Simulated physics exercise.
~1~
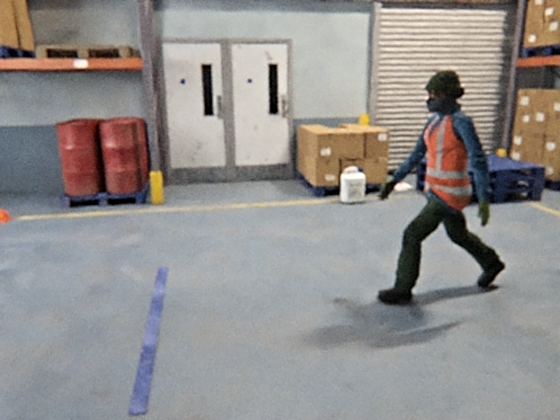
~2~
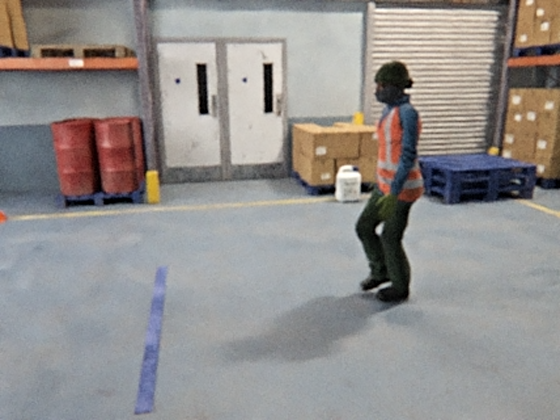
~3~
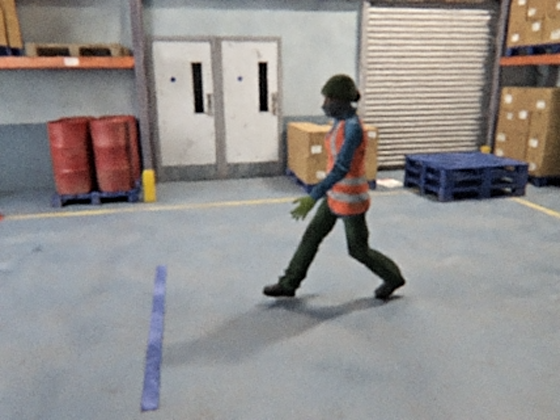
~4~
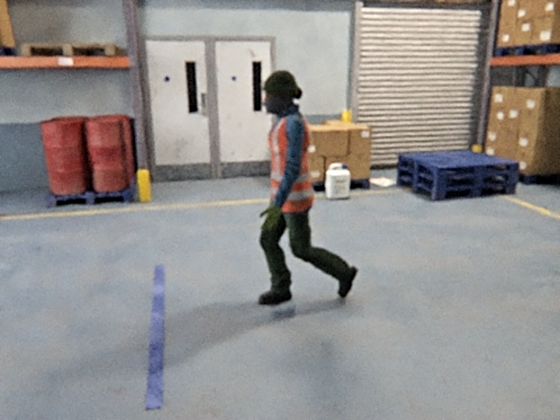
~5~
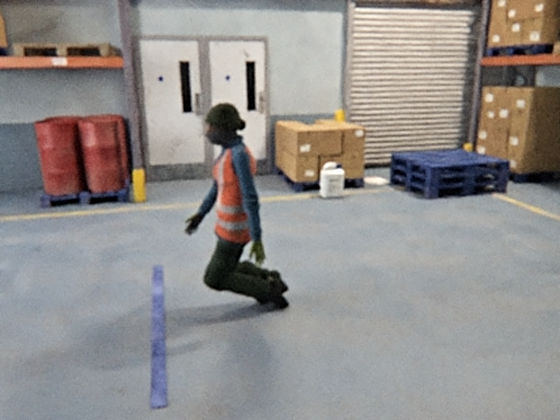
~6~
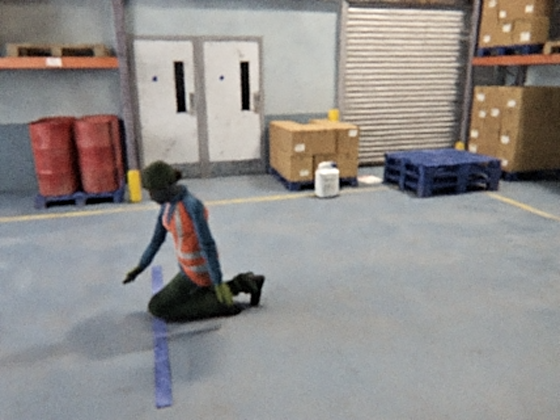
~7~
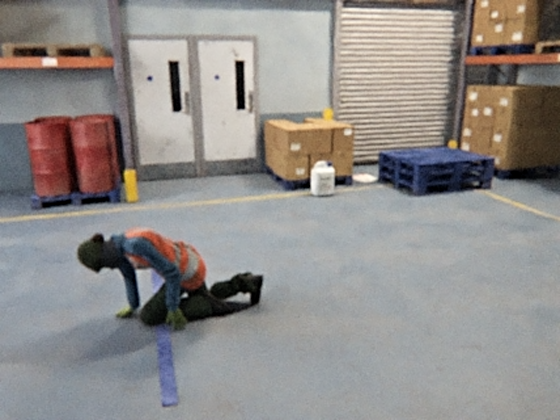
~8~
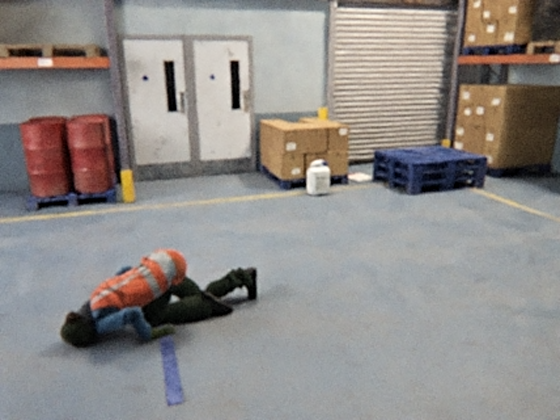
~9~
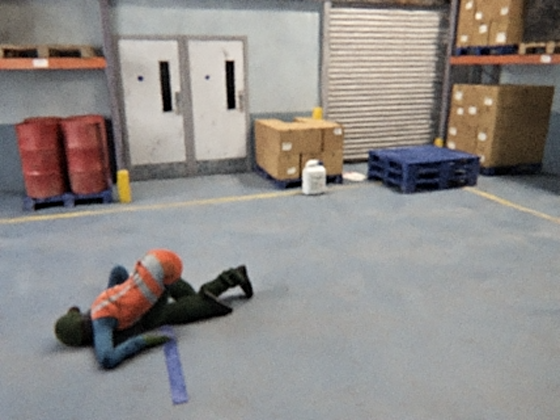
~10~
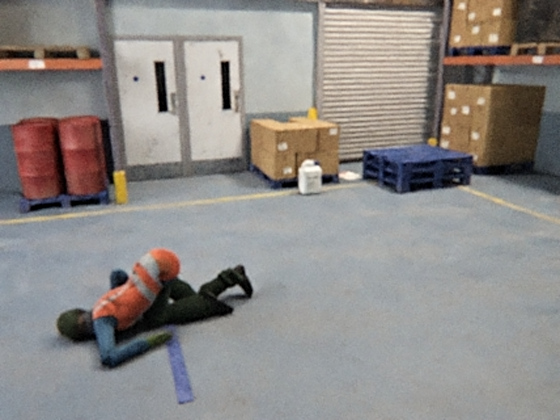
Worker in orange vest walking left across warehouse floor, sinking to knees, pitching forward and lying face-down across blue strip.
